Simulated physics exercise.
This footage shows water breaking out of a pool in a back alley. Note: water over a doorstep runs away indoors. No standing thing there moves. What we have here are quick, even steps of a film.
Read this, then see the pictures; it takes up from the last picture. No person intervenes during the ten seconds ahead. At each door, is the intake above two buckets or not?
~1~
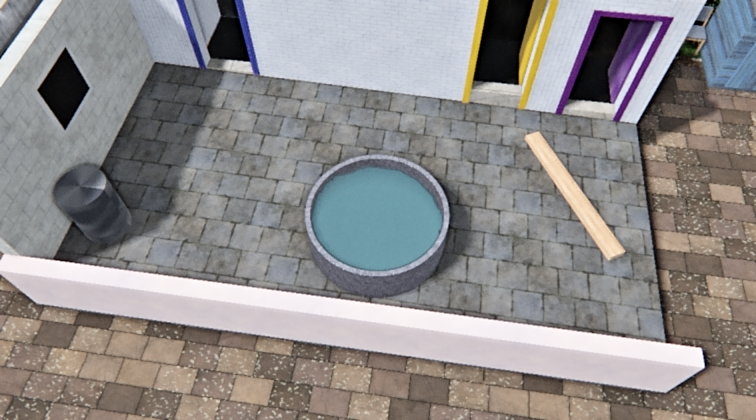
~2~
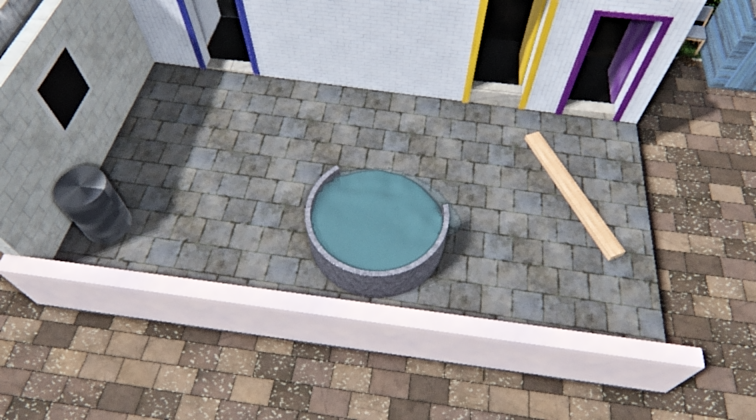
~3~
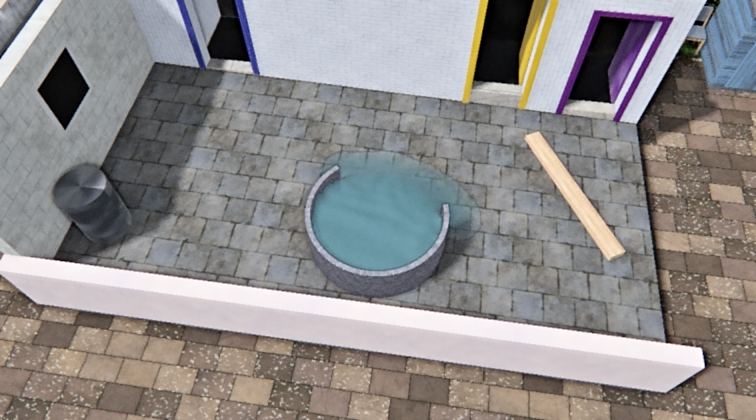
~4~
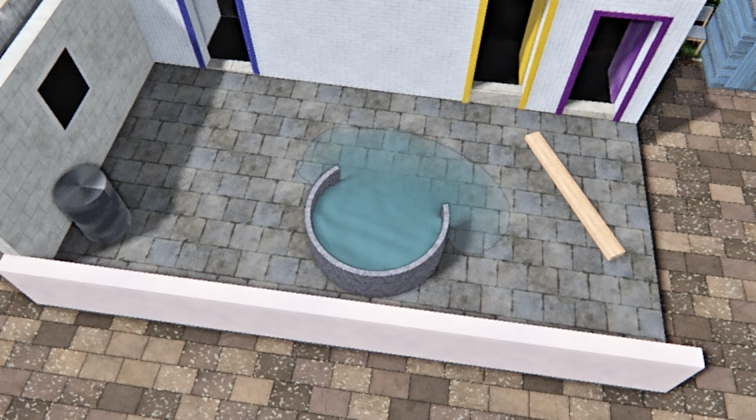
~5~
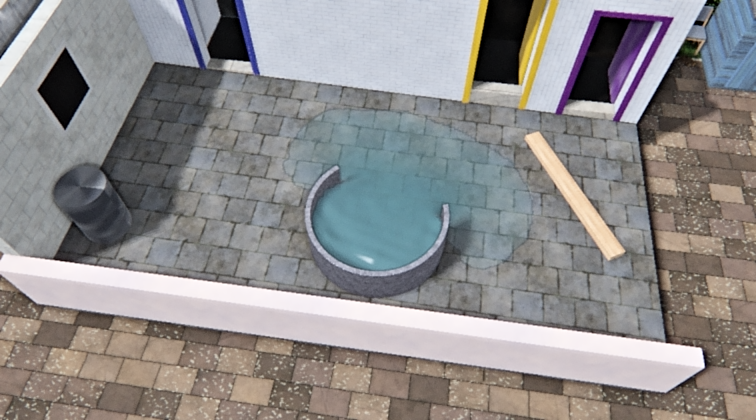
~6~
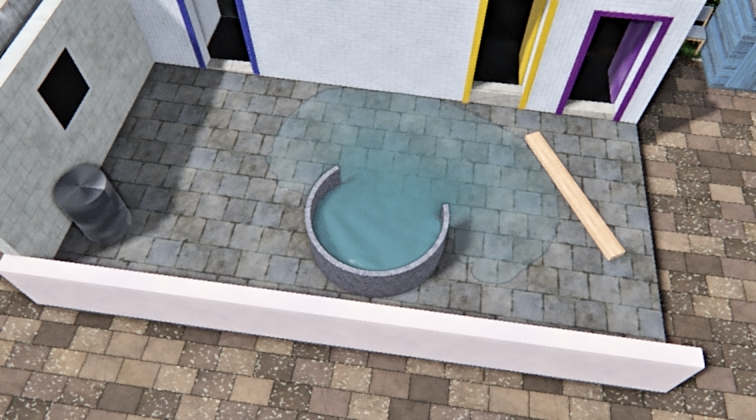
Yellow door: Not above, purple door: Not above, blue door: Not above.
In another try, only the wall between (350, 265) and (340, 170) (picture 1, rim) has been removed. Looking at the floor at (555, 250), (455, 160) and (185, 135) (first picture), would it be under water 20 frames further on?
The first spot is spared, the second spared, the third swamped.
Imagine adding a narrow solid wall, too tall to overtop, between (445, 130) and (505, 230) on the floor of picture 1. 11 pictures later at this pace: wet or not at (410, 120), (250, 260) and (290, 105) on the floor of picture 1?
Submerged; untouched; submerged.
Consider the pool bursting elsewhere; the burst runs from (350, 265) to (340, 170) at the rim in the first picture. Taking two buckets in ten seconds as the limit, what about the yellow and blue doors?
The yellow door misses the threshold, while the blue door overshoots the limit.
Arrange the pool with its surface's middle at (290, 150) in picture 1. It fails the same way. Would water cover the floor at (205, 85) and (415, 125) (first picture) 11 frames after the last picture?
Soaked, soaked.
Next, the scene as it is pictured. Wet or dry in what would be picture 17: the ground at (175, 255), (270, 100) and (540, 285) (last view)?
First spot not wet, second soaked, third not wet.
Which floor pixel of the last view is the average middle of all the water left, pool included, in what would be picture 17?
The centre of mass sits at about (428, 161).
A moment on, water covers 35 % of the floor; the yellow door wet at the sill, nothing in, the purple door wet at the sill, nothing in, the blue door not reached.
Next, water covers 35 % of the floor; the yellow door wet at the sill, nothing in, the purple door wet at the sill, nothing in, the blue door wet at the sill, nothing in.
Then, water covers 55 % of the floor; the yellow door wet at the sill, nothing in, the purple door wet at the sill, nothing in, the blue door wet at the sill, nothing in.
Later, water covers 75 % of the floor; the yellow door wet at the sill, nothing in, the purple door wet at the sill, nothing in, the blue door wet at the sill, nothing in.
In the end, water covers 55 % of the floor; the yellow door wet at the sill, nothing in, the purple door wet at the sill, nothing in, the blue door wet at the sill, nothing in.
